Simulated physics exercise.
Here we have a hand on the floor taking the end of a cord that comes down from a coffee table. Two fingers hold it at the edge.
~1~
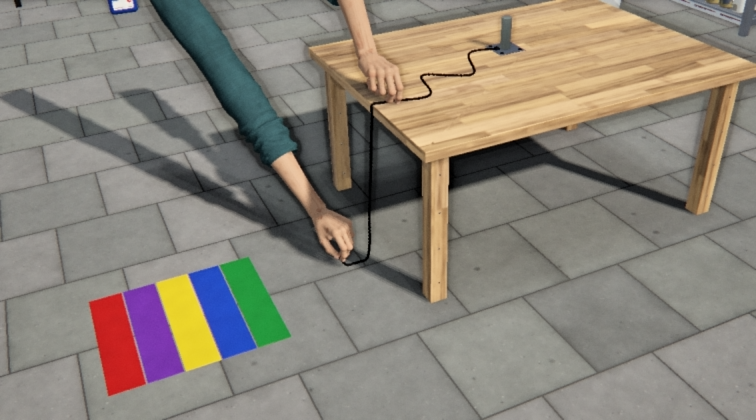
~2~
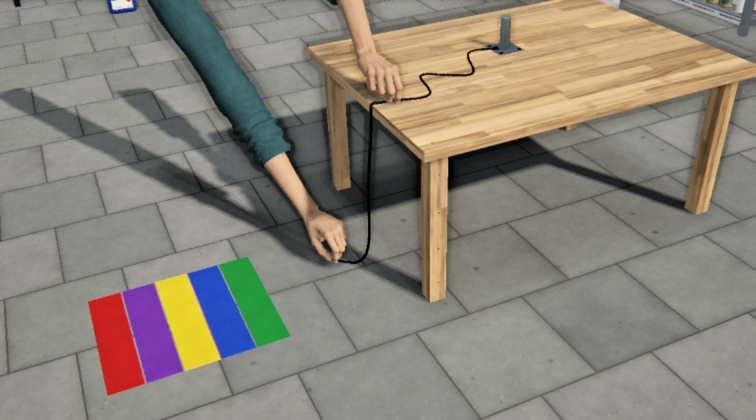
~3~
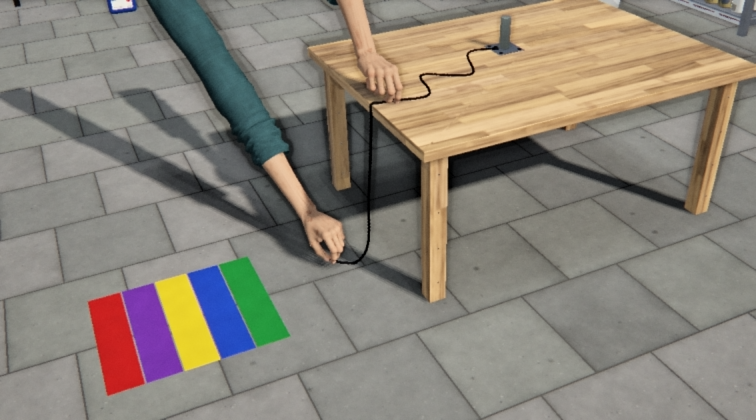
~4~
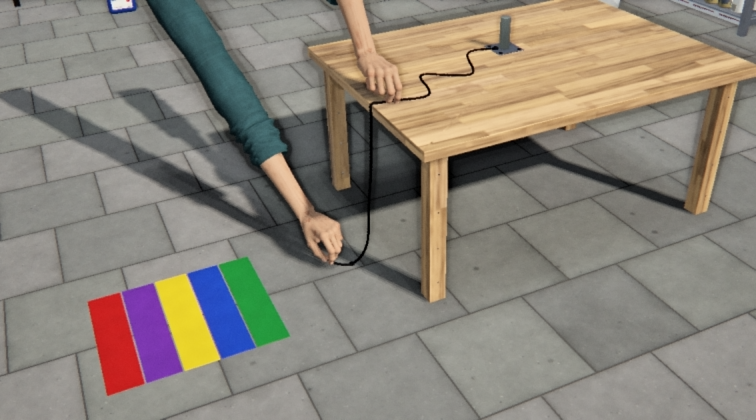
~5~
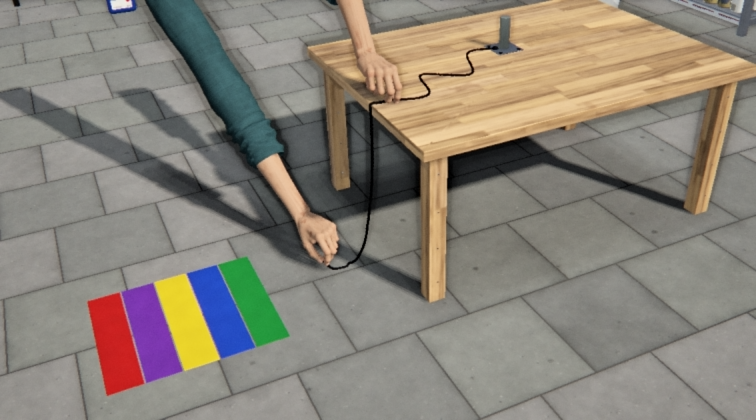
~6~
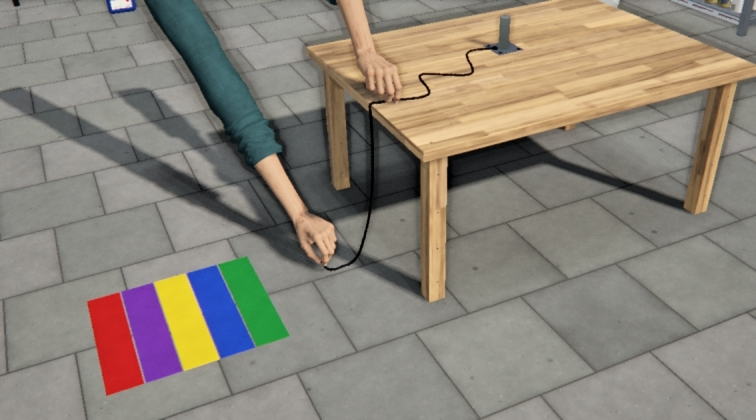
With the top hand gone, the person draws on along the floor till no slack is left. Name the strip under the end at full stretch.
The purple one.
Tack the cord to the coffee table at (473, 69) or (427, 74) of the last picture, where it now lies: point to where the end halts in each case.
Try by try, around (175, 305) and (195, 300).
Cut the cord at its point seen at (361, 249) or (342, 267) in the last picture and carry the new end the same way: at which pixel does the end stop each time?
Near (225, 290) and (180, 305).
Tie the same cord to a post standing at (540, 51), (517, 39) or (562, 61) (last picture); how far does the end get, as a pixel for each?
In that order: (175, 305), (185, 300) and (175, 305).
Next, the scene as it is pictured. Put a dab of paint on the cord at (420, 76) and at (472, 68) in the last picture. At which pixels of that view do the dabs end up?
They go to (393, 87) and to (445, 68).
Soon after, end near (209, 295); over blue.
After that, end near (169, 307); over yellow.
At the stop, end near (145, 314); over purple. It halts on the purple strip.
